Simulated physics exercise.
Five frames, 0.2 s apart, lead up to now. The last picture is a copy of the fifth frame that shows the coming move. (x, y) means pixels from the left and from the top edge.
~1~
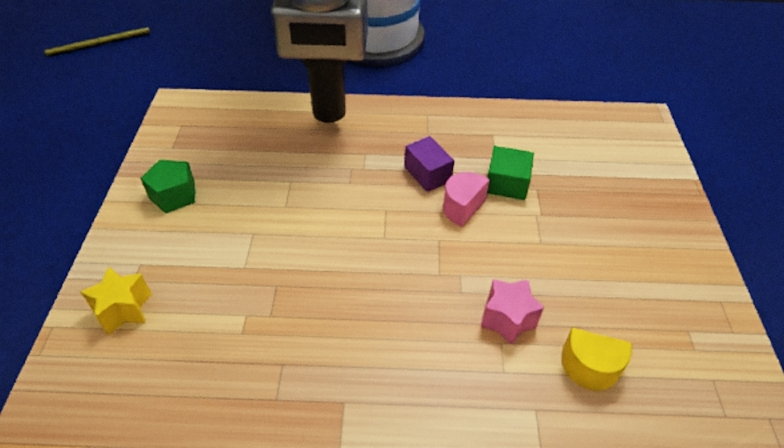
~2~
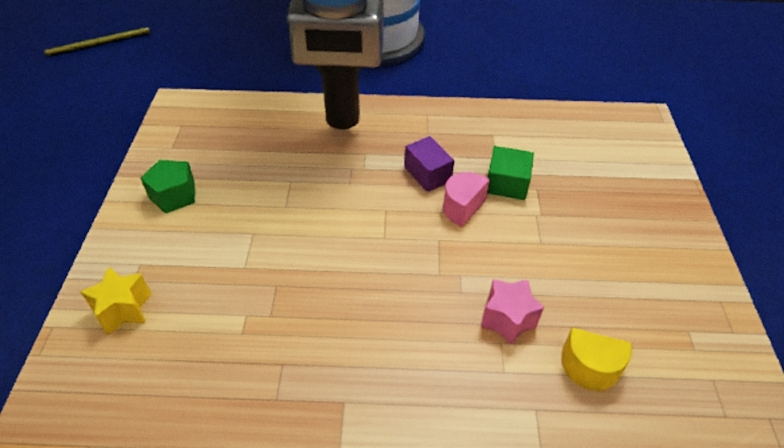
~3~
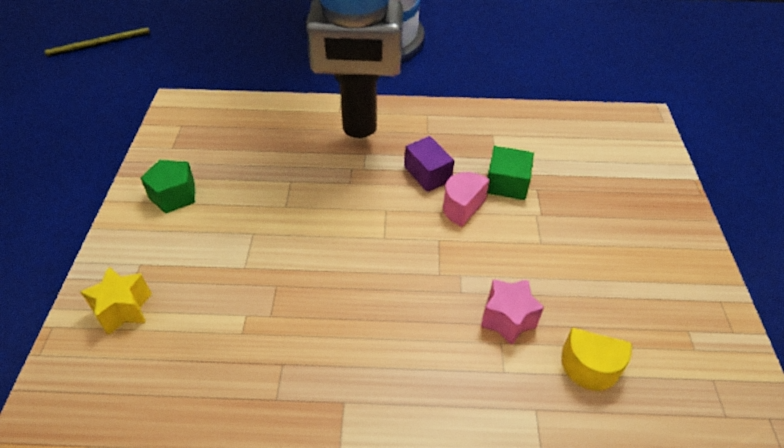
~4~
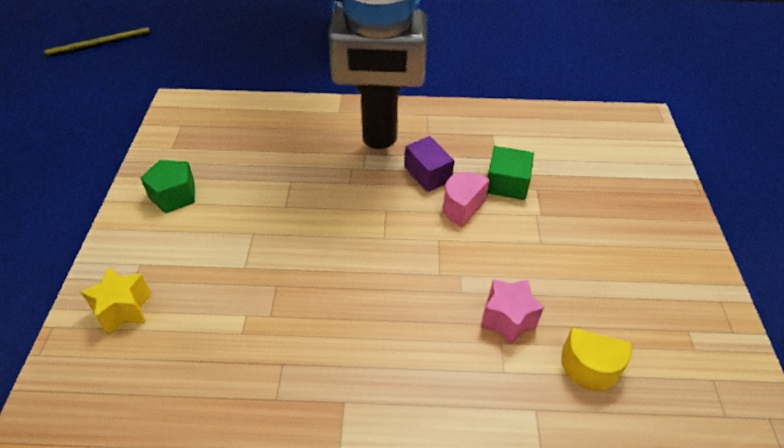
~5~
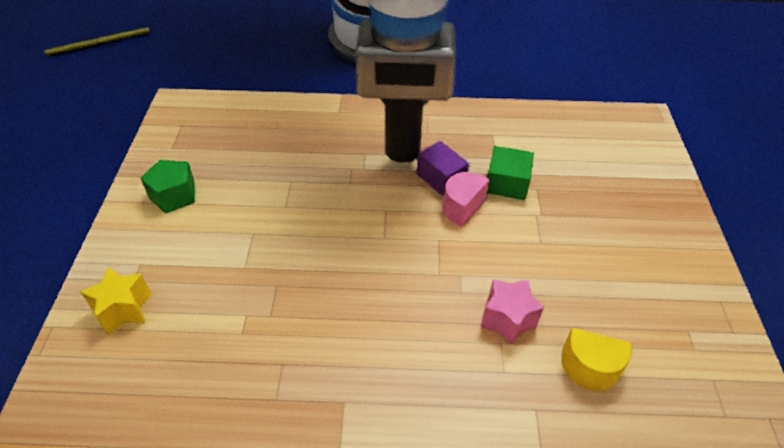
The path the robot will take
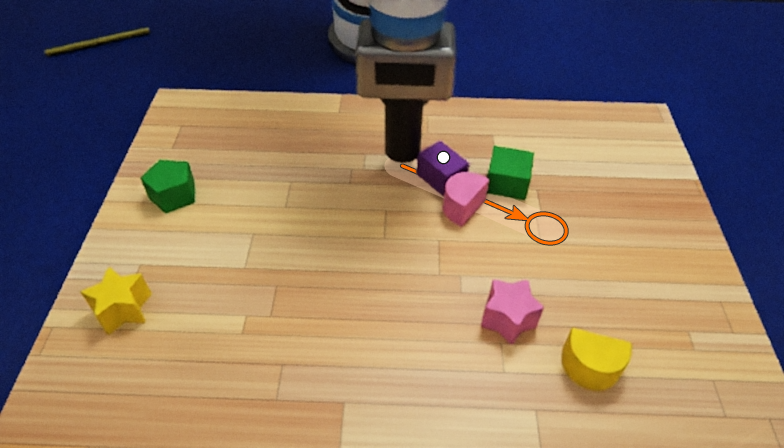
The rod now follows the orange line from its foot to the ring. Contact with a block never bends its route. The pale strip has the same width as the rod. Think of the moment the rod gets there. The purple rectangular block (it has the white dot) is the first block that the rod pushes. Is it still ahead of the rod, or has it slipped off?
Ahead of the rod.
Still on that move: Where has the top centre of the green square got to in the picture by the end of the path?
The top centre is at (538, 164).
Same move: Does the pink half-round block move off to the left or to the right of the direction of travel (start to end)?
The shift is rightward.
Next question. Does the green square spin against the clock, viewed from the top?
Yes.
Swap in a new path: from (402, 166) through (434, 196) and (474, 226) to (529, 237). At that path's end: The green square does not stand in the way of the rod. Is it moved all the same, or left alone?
Shifted.
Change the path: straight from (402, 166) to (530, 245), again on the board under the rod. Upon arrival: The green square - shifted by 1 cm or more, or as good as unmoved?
The green square changes place.
Drawn move, from (402, 166) directly to (547, 228); the dot is on the purple rectangular block.
On the path given first. One third of the way, rod (450, 171); purple rectangular block (494, 176); pink half-round block (499, 209), turned 65° clockwise; green square (530, 163), turned 40° anticlockwise.
Two thirds of the way, rod (500, 192); purple rectangular block (544, 196), turned 25° anticlockwise; pink half-round block (503, 213), turned 70° clockwise; green square (538, 164), turned 70° anticlockwise.
At the end, rod (551, 214); purple rectangular block (598, 210), turned 55° anticlockwise; pink half-round block (513, 222), turned 110° clockwise; green square (538, 164), turned 70° anticlockwise.
